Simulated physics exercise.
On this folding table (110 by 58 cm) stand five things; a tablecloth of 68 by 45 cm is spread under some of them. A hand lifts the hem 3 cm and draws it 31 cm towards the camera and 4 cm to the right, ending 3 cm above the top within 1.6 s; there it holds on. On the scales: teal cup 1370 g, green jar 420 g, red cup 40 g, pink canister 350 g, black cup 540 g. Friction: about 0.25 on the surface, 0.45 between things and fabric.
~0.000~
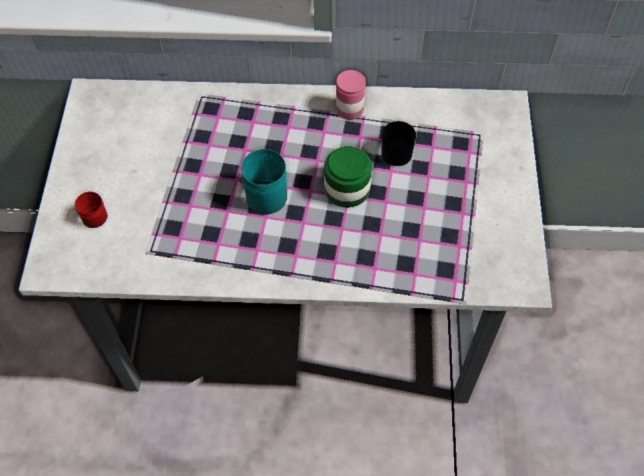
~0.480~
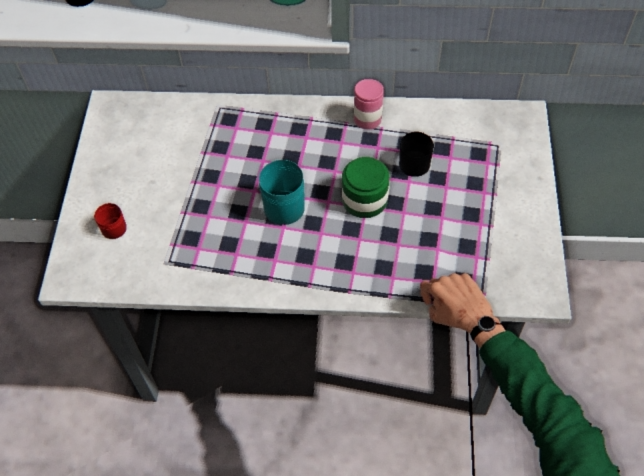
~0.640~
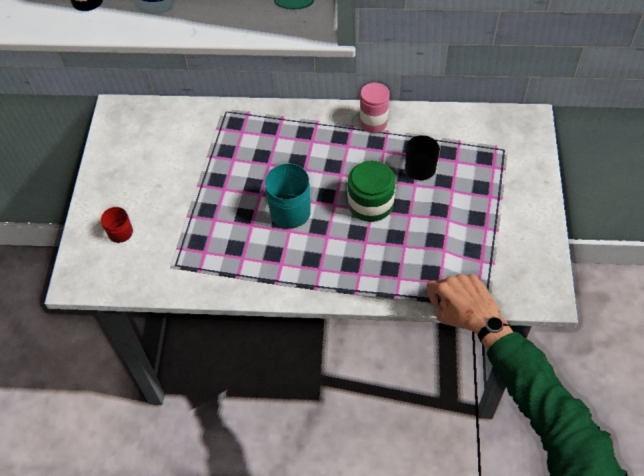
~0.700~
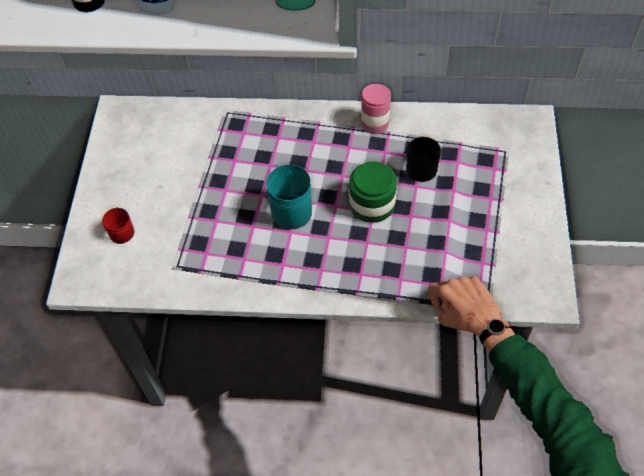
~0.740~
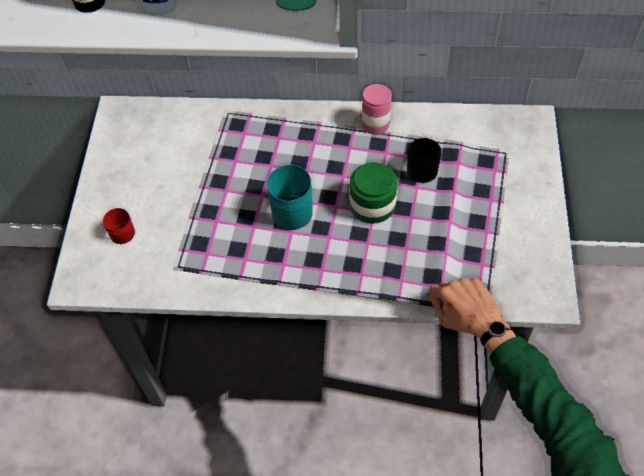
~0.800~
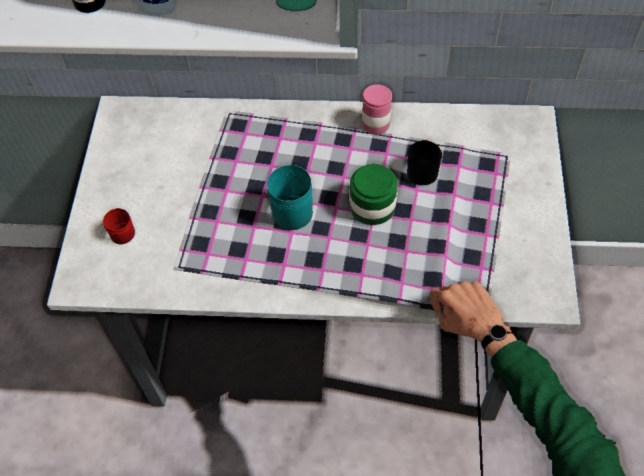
A hand in a green sleeve gripping a checkered tablecloth's near right edge and tugging it slightly, cups and jar barely moving.
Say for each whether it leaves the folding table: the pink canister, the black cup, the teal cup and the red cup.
The pink canister remains up there, the black cup falls off, the teal cup goes over the edge, the red cup remains up there.
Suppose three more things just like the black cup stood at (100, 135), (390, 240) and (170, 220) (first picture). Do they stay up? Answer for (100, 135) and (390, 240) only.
In that order: Stays up, falls off.
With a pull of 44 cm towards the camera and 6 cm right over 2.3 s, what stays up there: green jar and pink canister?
Then: Green jar goes over, pink canister stays on.
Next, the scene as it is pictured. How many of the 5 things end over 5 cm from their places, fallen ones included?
3 of them.
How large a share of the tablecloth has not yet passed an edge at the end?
Some 0 per cent of it.
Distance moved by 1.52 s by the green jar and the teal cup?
About: Green jar 20 cm, teal cup 15 cm.
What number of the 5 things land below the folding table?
I count 3.
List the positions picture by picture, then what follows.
The first picture shows pink canister (351, 81); black cup (399, 134); teal cup (263, 167); red cup (88, 203); tablecloth corners (145, 254) (199, 94) (484, 133) (466, 305).
The second picture shows pink canister (369, 90); tablecloth corners (164, 264) (217, 105); grip (430, 303).
The third picture shows tablecloth corners (170, 268) (223, 109); grip (436, 304).
The fourth picture shows tablecloth corners (172, 269) (225, 110); grip (438, 306).
The fifth picture shows tablecloth corners (173, 270) (225, 110); grip (439, 308).
The sixth picture shows pink canister (377, 95); black cup (425, 153); teal cup (289, 183); red cup (116, 219); tablecloth corners (173, 270) (227, 110) (511, 154); grip (439, 311).
At 1.2 s, 90 % of the tablecloth is still over the top; black cup 10 cm off its start, teal cup 6 cm off its start, green jar 8 cm off its start.
At 1.5 s, 75 % of the tablecloth is still over the top; black cup 21 cm off its start, teal cup 14 cm off its start, green jar 19 cm off its start.
At 1.9 s, 60 % of the tablecloth is still over the top; black cup 32 cm off its start at (485, 267), teal cup 22 cm off its start at (335, 263), green jar 29 cm off its start at (424, 293).
At 2.2 s, 45 % of the tablecloth is still over the top; black cup 40 cm off its start, teal cup 27 cm off its start, green jar on its side, 42 cm off its start.
At 3.8 s, 0 % of the tablecloth is still over the top; black cup over the edge, teal cup over the edge, pink canister 0 cm off its start at (378, 98), red cup 0 cm off its start at (117, 219).
